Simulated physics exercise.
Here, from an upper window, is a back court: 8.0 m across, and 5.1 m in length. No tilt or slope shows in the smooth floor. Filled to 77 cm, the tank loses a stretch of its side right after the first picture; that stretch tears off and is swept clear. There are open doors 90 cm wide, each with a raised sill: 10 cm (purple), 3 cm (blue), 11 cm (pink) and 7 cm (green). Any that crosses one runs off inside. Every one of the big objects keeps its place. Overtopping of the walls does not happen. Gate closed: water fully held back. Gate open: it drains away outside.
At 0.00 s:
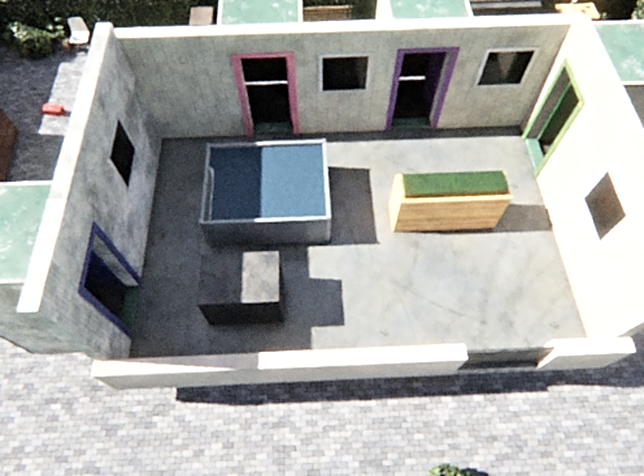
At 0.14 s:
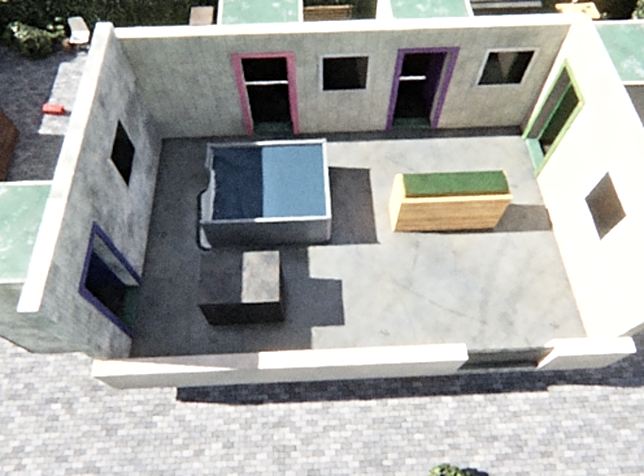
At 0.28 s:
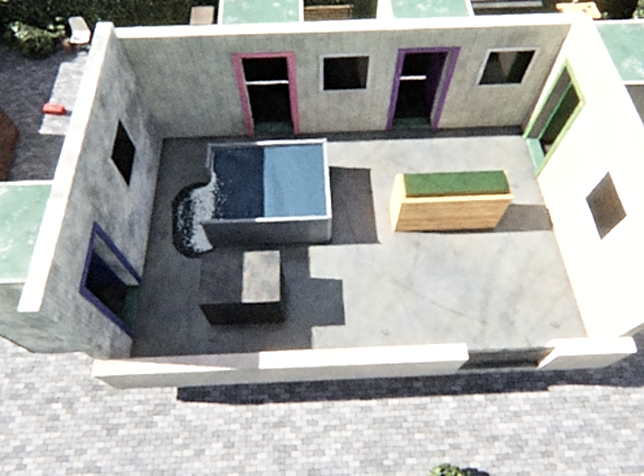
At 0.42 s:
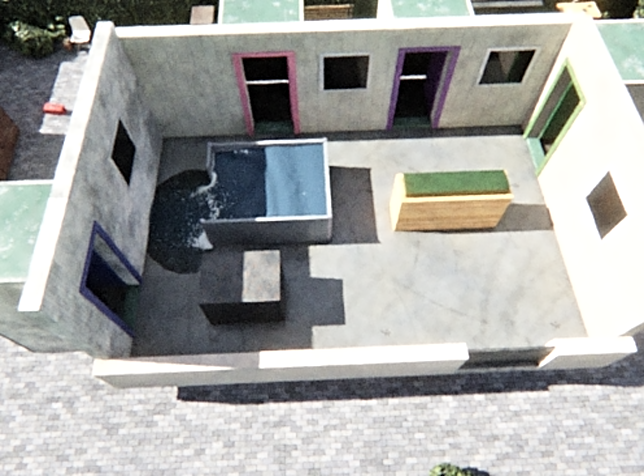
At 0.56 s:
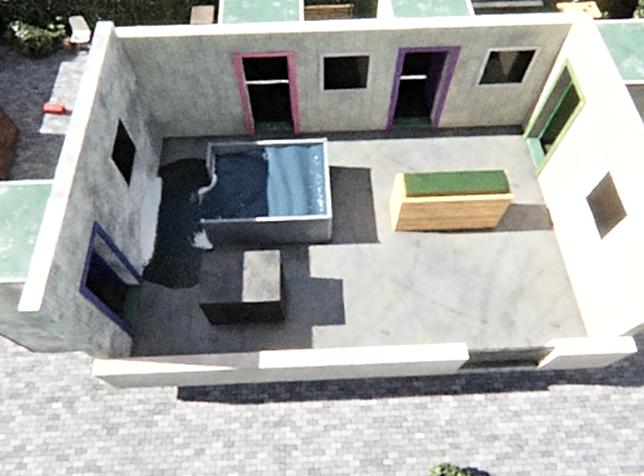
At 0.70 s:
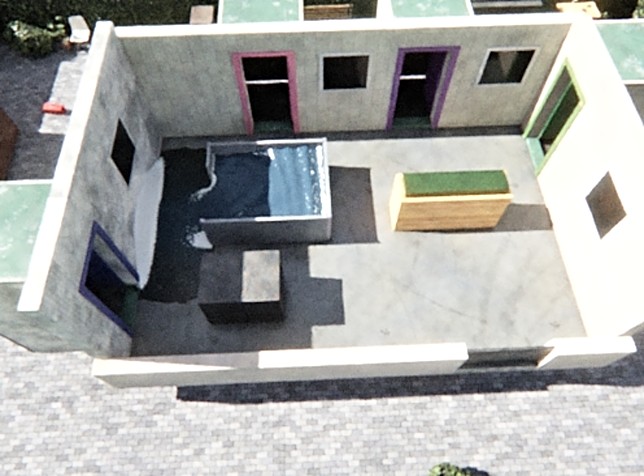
Dark blue water bursts from the left side of a pale-walled tank and spreads over the grey floor of a roofless, walled court, seen from high above by a still camera. A dark grey block and a green-topped wooden box stand unmoved among pink, purple and green doorways and openings. Foaming at first, the water widens leftward, meets the left wall, then spreads along it toward the viewer.
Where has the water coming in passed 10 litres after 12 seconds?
At the purple door it has not passed it; at the blue door it has passed it; at the pink door it has not passed it; at the green door it has passed it.
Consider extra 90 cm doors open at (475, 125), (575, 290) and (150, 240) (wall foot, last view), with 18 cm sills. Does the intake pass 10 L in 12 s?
The first one doesn't reach it, the second one doesn't reach it, and the third one exceeds it.
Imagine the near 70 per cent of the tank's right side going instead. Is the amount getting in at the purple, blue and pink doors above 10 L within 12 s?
Door by door - purple: Out of bounds, blue: Out of bounds, pink: Within bounds.
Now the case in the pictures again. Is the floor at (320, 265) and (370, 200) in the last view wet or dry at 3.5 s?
Untouched, untouched.
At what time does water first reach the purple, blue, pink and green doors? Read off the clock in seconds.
Arrival times: Purple 3.2 seconds, blue 0.8 seconds, pink 2.0 seconds, green 4.5 seconds.
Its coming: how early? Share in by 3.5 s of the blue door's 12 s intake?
I'd put it at about 35 per cent by that point.
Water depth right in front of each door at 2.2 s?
In centimetres, the purple door has 0, the blue door 14, the pink door 7 and the green door 0.
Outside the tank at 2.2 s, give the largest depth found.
I'd put it at close to 46 cm.
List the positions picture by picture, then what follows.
In the first frame, still water, 77 cm deep, in the tank at (266, 182).
In the second frame, water pours out at (213, 210) and has run 0.7 m, to a hidden place; typically 9 cm deep outside, 77 cm at the tank's back.
In the third frame, the front is at (178, 200), 0.9 m from the gap at (213, 211); 1.1 m2 of floor is under water; 77 cm left at the back of the tank.
In the fourth frame, the front is at (155, 196), 1.4 m from the gap at (214, 211); 2.4 m2 of floor is under water; 77 cm left at the back of the tank.
In the fifth frame, the front is at (143, 273), 1.7 m from the gap at (214, 211); 3.2 m2 of floor is under water; 73 cm left at the back of the tank.
In the sixth frame, water pours out at (213, 211) and has run 2.1 m, to (140, 293); typically 9 cm deep outside, 65 cm at the tank's back.
After 1.4 s water covers 15 % of the floor and is deepest (54 cm) near (150, 223); purple door not reached, blue door 14 cm at the sill, 8 L in, pink door not reached, green door not reached.
After 2.2 s water covers 25 % of the floor and is deepest (46 cm) near (162, 145); purple door not reached, blue door 14 cm at the sill, 48 L in, pink door 7 cm at the sill, 0 L in, green door not reached.
After 3.5 s water covers 55 % of the floor and is deepest (29 cm) near (162, 145); purple door 4 cm at the sill, 0 L in, blue door 10 cm at the sill, 94 L in, pink door 8 cm at the sill, 0 L in, green door not reached.
After 7.0 s water covers 95 % of the floor and is deepest (16 cm) near (559, 247); purple door 5 cm at the sill, 0 L in, blue door 9 cm at the sill, 211 L in, pink door 9 cm at the sill, 0 L in, green door 13 cm at the sill, 82 L in.
After 12.0 s water covers 100 % of the floor and is deepest (11 cm) near (552, 223); purple door 8 cm at the sill, 0 L in, blue door 6 cm at the sill, 282 L in, pink door 6 cm at the sill, 0 L in, green door 8 cm at the sill, 141 L in.
